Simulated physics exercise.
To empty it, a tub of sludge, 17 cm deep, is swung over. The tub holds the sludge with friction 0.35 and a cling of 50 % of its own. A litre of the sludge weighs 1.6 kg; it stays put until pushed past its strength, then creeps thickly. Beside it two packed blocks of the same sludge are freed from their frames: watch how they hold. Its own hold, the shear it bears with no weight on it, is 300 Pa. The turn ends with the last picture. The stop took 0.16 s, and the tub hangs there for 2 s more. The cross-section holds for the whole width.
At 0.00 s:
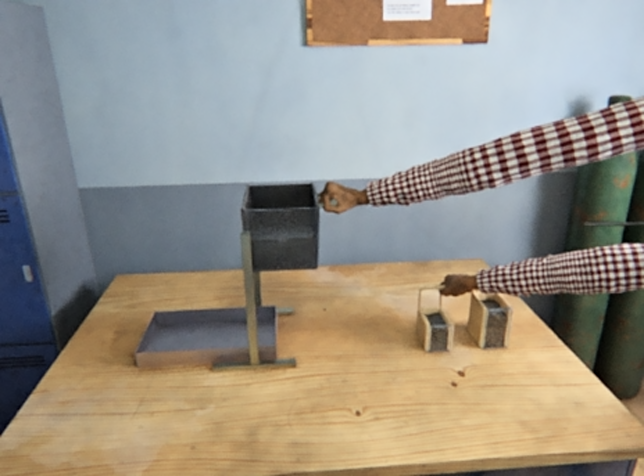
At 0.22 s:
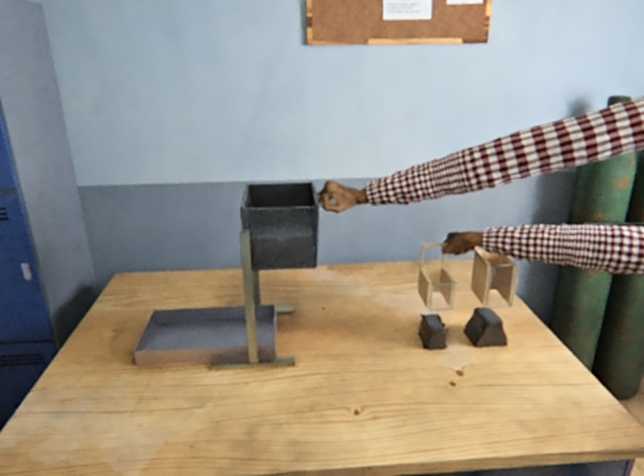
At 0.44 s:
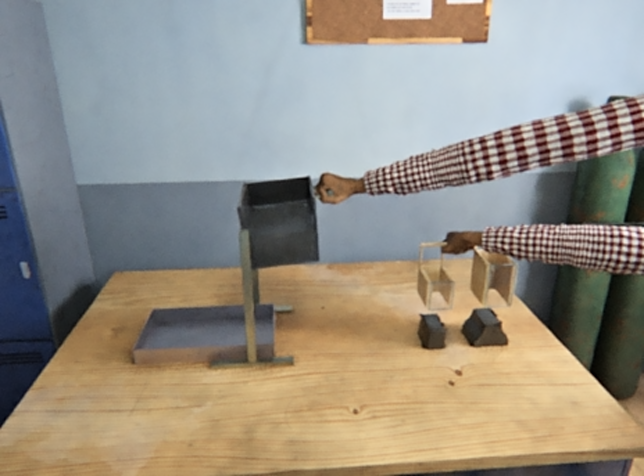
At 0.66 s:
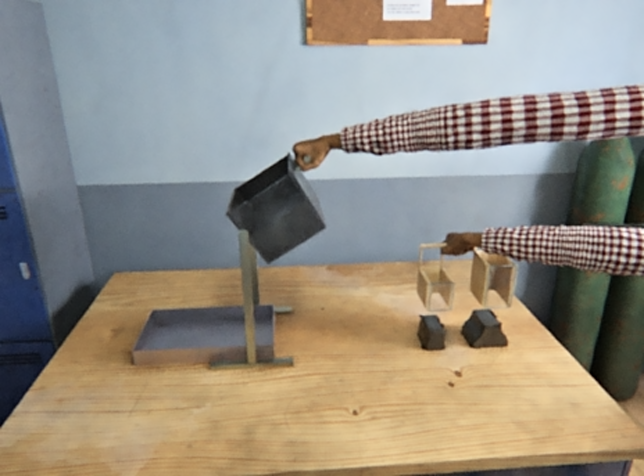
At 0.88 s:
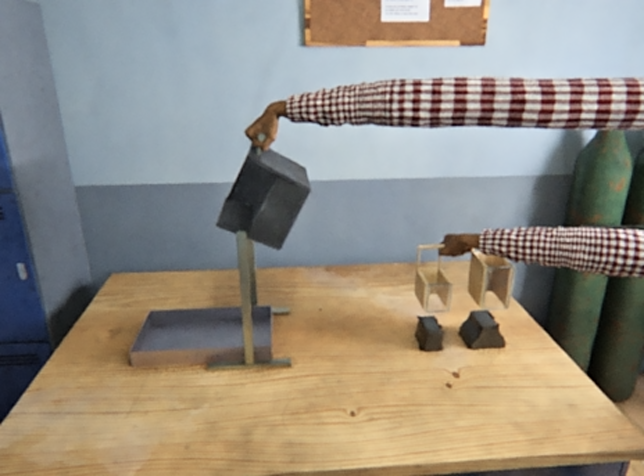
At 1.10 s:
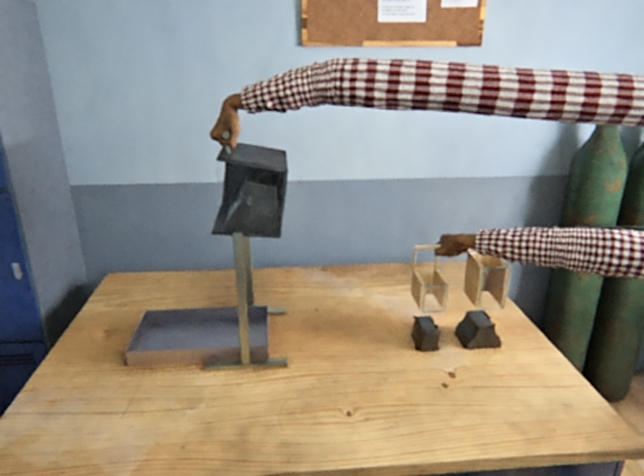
Two small pale molds rise in one hand off two dark blocks, which slump slightly; then another hand swings a dark tub on a stand over to the left, nearly onto its side, near a shallow tray.
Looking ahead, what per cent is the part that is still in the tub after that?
Close to 90 per cent.
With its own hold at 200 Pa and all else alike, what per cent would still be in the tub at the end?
It would be near 70 %.
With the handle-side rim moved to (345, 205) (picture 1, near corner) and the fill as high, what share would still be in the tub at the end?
In that case some 55 per cent.
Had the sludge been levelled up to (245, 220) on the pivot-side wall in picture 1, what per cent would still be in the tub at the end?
Then about 50 %.
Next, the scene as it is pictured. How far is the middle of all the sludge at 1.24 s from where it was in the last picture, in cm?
Roughly 3 cm.
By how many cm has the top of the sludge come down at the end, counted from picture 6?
Some 5 cm.
After 1.24 s, the tub is at 82 degrees and holds 100 %.
After 1.41 s, the tub is at 82 degrees and holds 95 %.
After 1.58 s, the tub is at 82 degrees and holds 92 %.
After 1.75 s, the tub is at 82 degrees and holds 90 %.
After 3.10 s, at the end, the tub is at 82 degrees and holds 90 %.
